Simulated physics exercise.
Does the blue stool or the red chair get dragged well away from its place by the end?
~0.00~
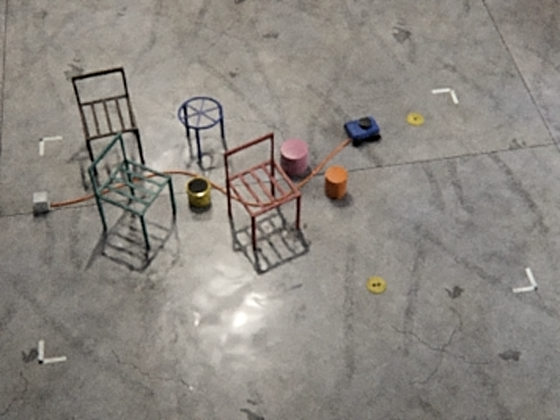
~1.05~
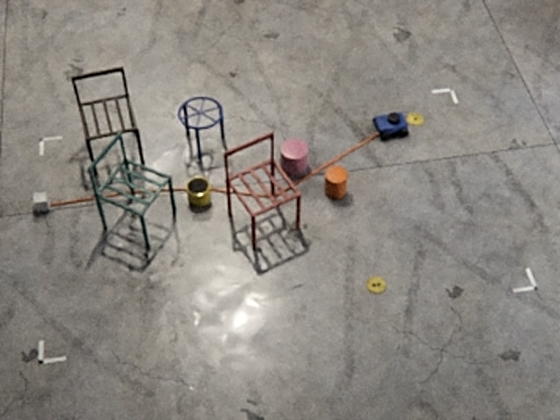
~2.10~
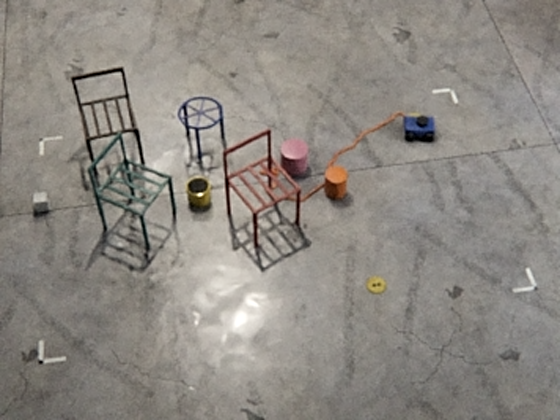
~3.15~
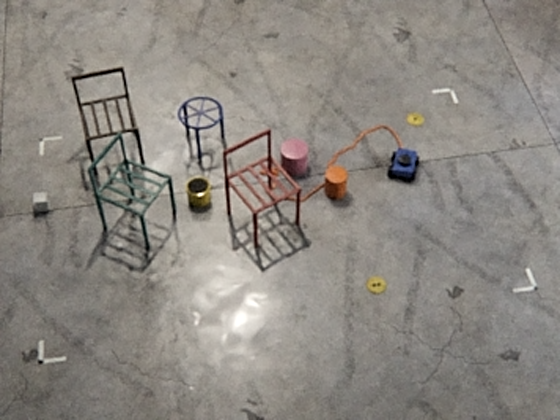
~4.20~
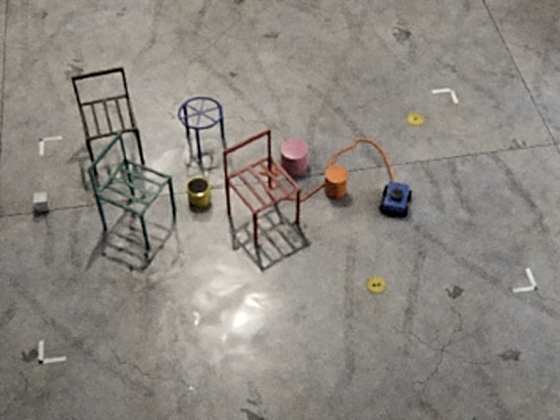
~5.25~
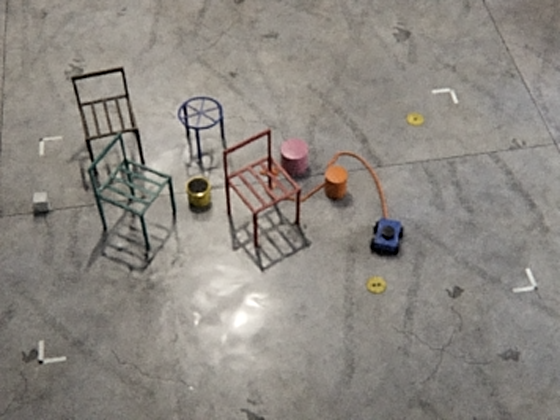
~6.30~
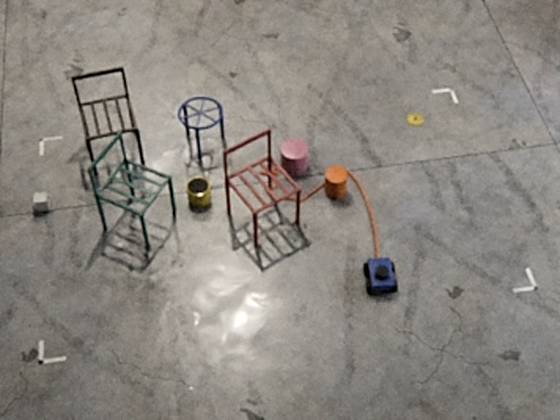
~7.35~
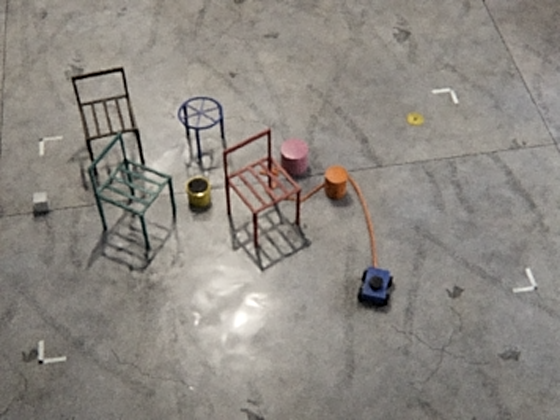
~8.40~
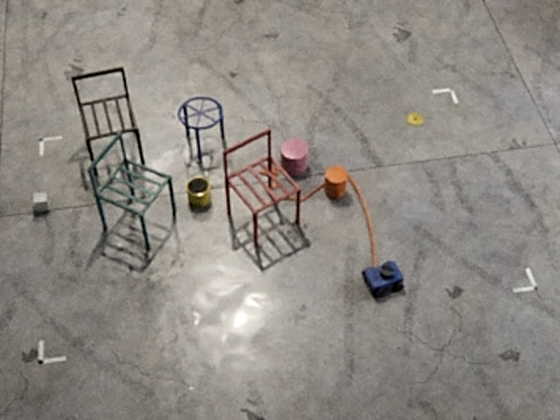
No, the red chair stays where it is and the blue stool hardly moves, if at all.
